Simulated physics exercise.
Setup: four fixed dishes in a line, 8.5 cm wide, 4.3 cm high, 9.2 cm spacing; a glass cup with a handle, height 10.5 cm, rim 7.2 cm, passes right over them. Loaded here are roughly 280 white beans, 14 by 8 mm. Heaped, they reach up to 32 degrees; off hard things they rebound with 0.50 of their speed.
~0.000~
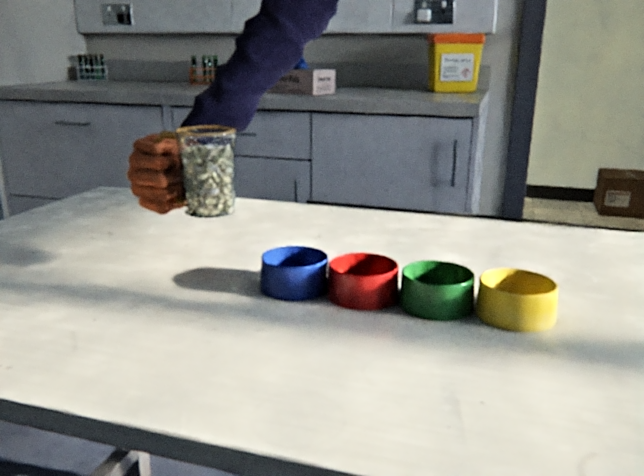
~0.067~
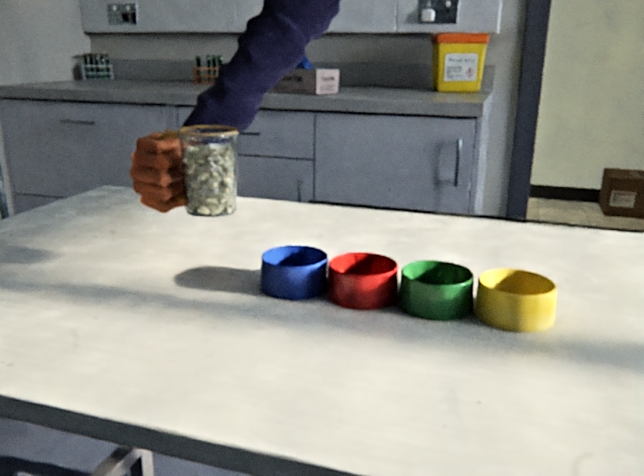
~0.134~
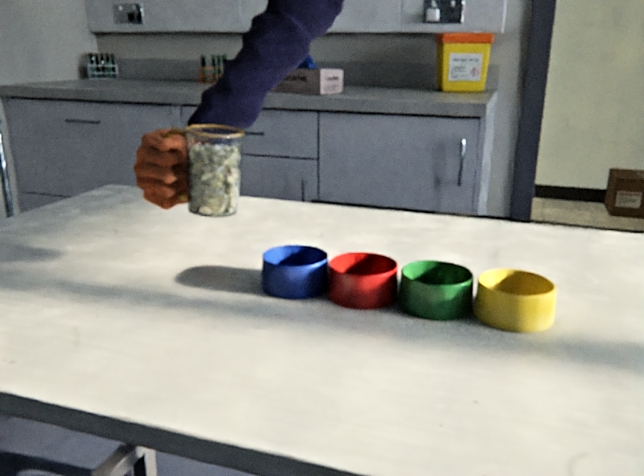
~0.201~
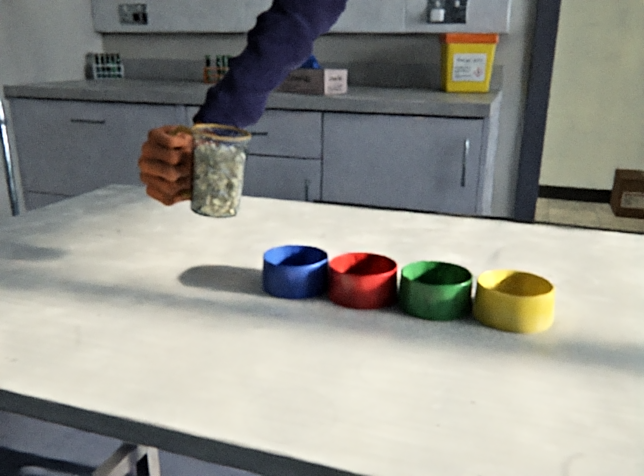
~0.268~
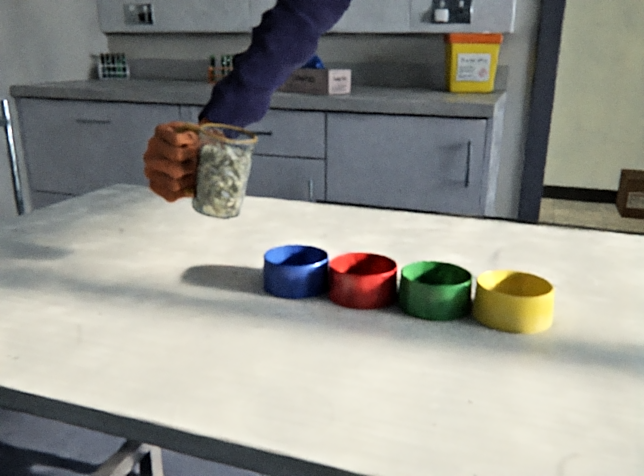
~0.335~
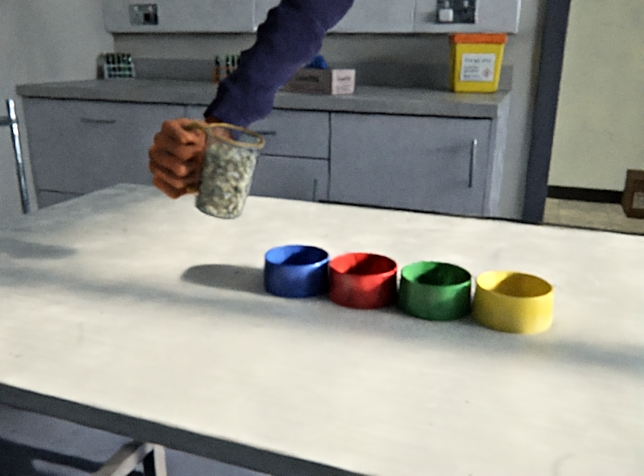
A hand at the end of a dark purple sleeve holds a clear handled cup full of pale beans above a white table in a lab-like room, seen from slightly above. Blue, red, green and yellow dishes sit in a row to the right, with grey cabinets and a yellow, red-lidded bin behind. The cup moves slightly right and tilts rightward while the view shifts a little.
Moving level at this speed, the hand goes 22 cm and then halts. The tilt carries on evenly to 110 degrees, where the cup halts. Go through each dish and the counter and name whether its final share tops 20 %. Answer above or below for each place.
Red: Above, blue: Below, green: Below, yellow: Below, counter: Below.
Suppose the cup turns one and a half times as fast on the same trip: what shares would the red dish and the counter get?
Shares - red: 60, counter: 10.
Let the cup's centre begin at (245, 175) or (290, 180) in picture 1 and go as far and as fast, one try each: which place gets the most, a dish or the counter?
The winner: Green; green.
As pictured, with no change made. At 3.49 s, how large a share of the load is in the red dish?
Estimate to date: Some 80 %.
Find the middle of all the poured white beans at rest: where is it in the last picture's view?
Once everything settles, the centre is around (371, 279).
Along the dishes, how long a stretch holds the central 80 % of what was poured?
9 cm.
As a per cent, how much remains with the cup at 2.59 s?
I'd put it at roughly 10 per cent.
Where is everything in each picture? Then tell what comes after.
The first picture shows cup at (208, 172), tilt 0 degrees, lip at (231, 132), moved 0.0 cm; middle of the pieces at (211, 175); blue dish at (295, 257); red dish at (364, 264); green dish at (438, 273); yellow dish at (518, 282).
The second picture shows cup at (210, 171), tilt 1 degrees, lip at (234, 132), moved 0.1 cm; middle of the pieces at (212, 175).
The third picture shows cup at (214, 171), tilt 5 degrees, lip at (240, 135), moved 0.5 cm; middle of the pieces at (216, 175).
The fourth picture shows cup at (218, 172), tilt 9 degrees, lip at (247, 138), moved 1.0 cm; middle of the pieces at (220, 176).
The fifth picture shows cup at (222, 172), tilt 13 degrees, lip at (253, 141), moved 1.4 cm; middle of the pieces at (224, 176).
The sixth picture shows cup at (227, 172), tilt 17 degrees, lip at (260, 145), moved 1.9 cm; middle of the pieces at (229, 177); blue dish at (297, 255); red dish at (364, 264); green dish at (436, 274); yellow dish at (514, 284). The cup turns about 60 degrees a second and travels 7 cm a second.
Then, at 1.69 s, tilt 101 degrees; cup holds 90 %, red 5 %.
Then, at 2.59 s, tilt 110 degrees; cup holds 10 %, red 80 %.
Then, at 3.49 s, tilt 110 degrees; cup holds 0 %, red 80 %, green 10 %.
At rest (3.8 s), red 80 %, blue 0 %, green 10 %, yellow 0 %, counter 10 %.
